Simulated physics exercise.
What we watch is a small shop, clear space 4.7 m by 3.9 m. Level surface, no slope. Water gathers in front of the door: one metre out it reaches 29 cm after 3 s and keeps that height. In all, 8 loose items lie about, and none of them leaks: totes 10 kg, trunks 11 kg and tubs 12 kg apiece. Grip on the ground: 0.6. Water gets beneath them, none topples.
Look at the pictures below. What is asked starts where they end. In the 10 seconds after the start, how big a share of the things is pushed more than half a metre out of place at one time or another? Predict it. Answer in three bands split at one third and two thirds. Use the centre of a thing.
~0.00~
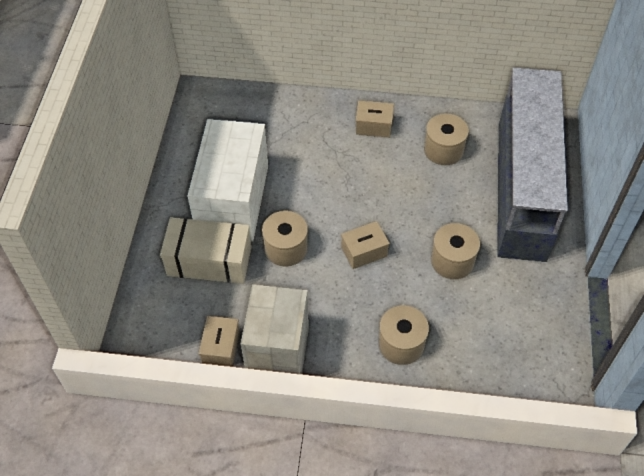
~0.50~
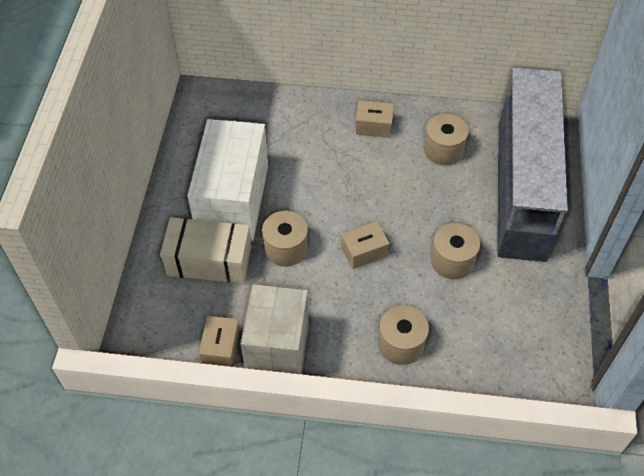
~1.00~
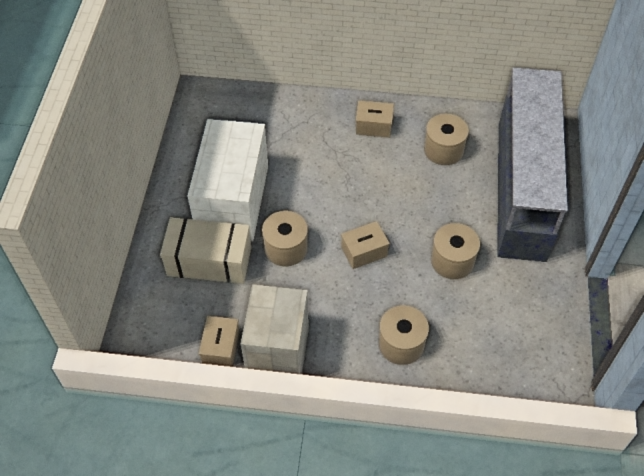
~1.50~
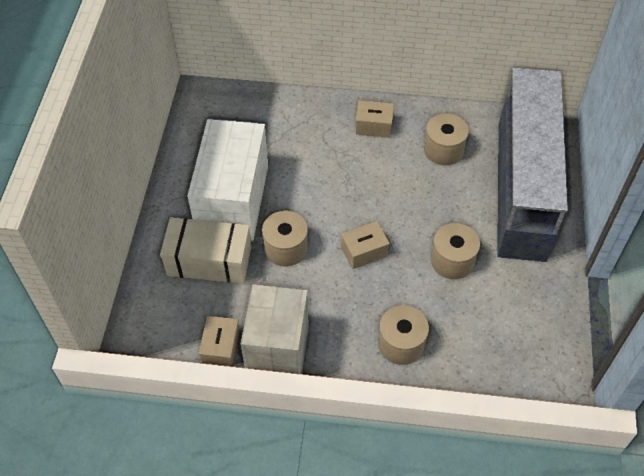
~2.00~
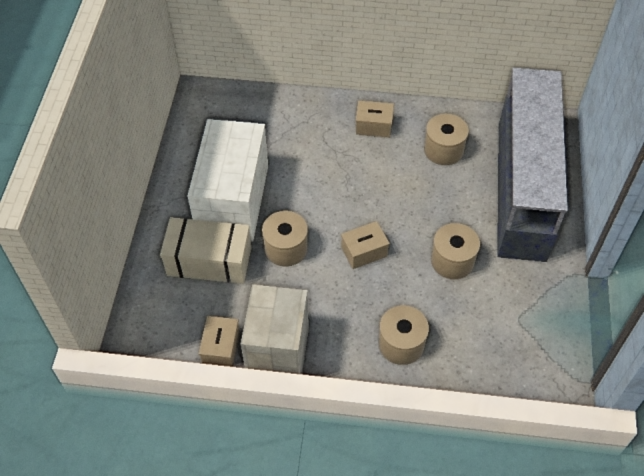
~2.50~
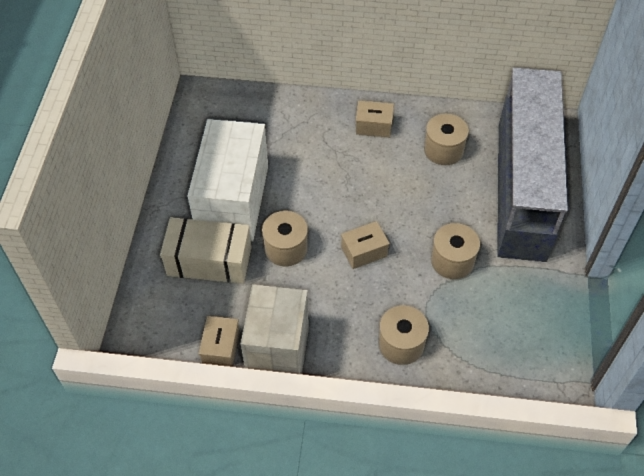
Two thirds or more.
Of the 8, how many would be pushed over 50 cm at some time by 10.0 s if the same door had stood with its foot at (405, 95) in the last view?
In that case the number is 8.
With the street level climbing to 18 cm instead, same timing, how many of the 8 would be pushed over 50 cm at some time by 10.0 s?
Count under that change: 3.
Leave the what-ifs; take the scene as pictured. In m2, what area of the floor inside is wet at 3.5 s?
My estimate is roughly 5.0 m2.
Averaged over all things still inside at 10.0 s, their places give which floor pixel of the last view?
It sits at about (357, 172).
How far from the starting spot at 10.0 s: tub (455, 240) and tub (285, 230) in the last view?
The first is 150 cm from its start, the second 200 cm.
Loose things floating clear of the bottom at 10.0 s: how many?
8 of them.
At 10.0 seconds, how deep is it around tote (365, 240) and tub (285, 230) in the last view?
About 11 and 13 cm.
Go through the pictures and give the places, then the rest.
The first frame shows a tote at (375, 112) rests on the ground; a trunk at (205, 240) rests on the ground; water covers 0.0 m2; 0 of 8 have shifted.
The second frame shows a tote at (375, 112), on the bottom; a trunk at (205, 240) rests on the ground; water covers 0.0 m2; 0 of 8 have shifted.
The third frame shows a tote at (375, 112) rests on the ground; a trunk at (205, 240), on the bottom; water covers 0.0 m2; 0 of 8 have shifted.
The fourth frame shows a tote at (375, 112) rests on the ground; a trunk at (205, 240) rests on the ground; 0.0 m2 under water; 0 of 8 have shifted.
The fifth frame shows a tote at (375, 112), on the bottom; a trunk at (205, 240), on the bottom; water covers 0.5 m2; 0 of 8 have shifted.
The sixth frame shows a tote at (375, 112), on the bottom; a trunk at (205, 240) rests on the ground; water covers 1.6 m2; 0 of 8 have shifted.
After 3.5 s 0 of 8 are over 50 cm from their spots; 0 afloat.
After 4.5 s 2 of 8 are over 50 cm from their spots; 1 afloat.
After 7.0 s 5 of 8 are over 50 cm from their spots; 2 afloat.
After 10.0 s 7 of 8 are over 50 cm from their spots, and 7 have been at some point; 8 afloat.
